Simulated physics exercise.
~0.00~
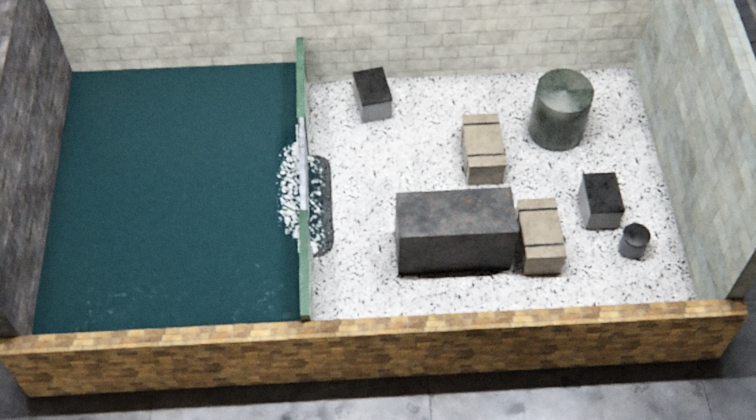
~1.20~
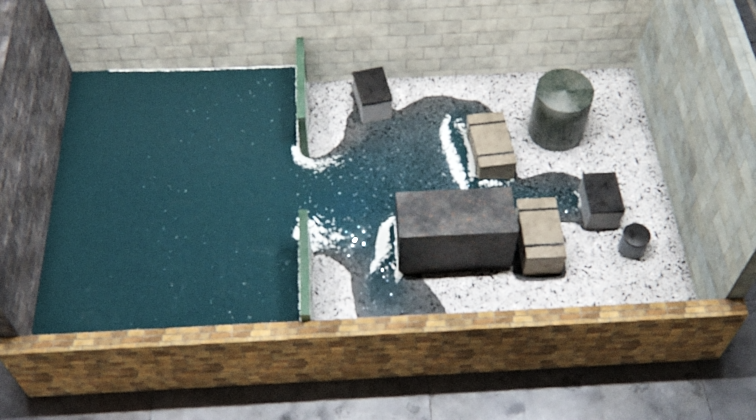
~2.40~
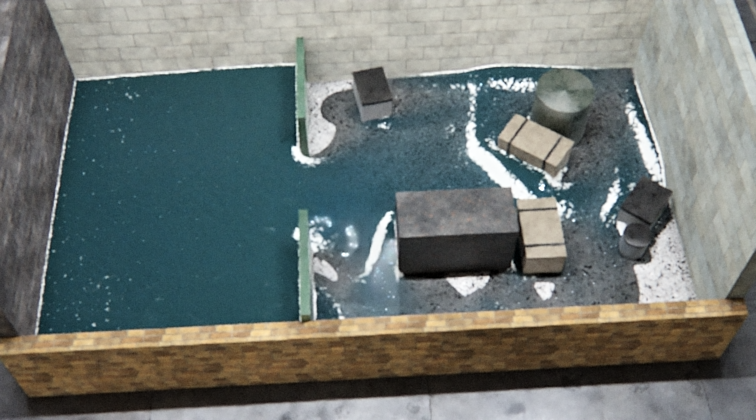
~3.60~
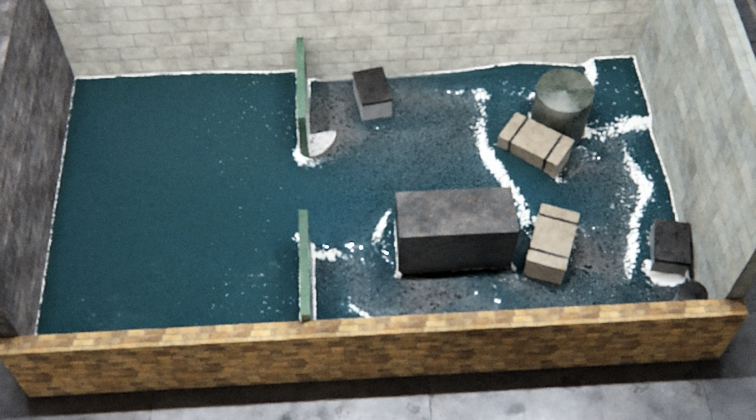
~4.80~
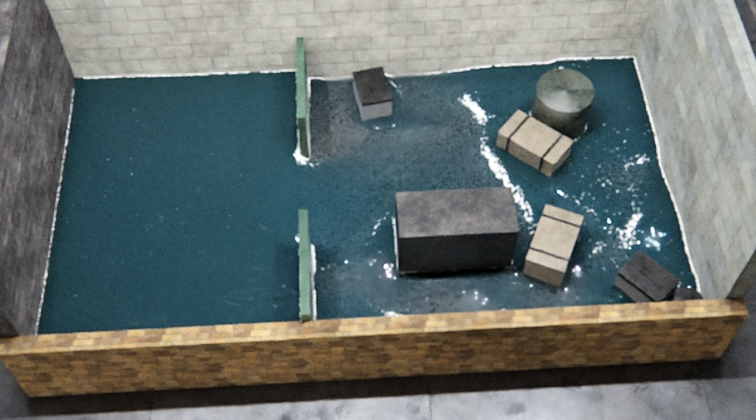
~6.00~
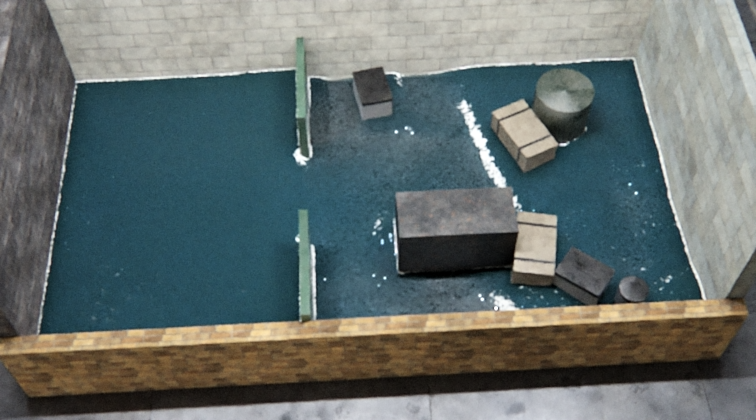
The clip opens on a walled room split by a green partition, with dark teal water filling the left side and just starting to spill through a gap onto the speckled floor at right. The water spreads around a large dark block and nudges the upper tan trunk rightward. It then pushes that trunk up against the green drum, while the small dark box slides right beside the pail. As water covers the floor, the box and pail shift toward the front right corner and the lower trunk turns slightly. Finally the box and pail drift left along the front wall, ending near the lower trunk in calmer water.
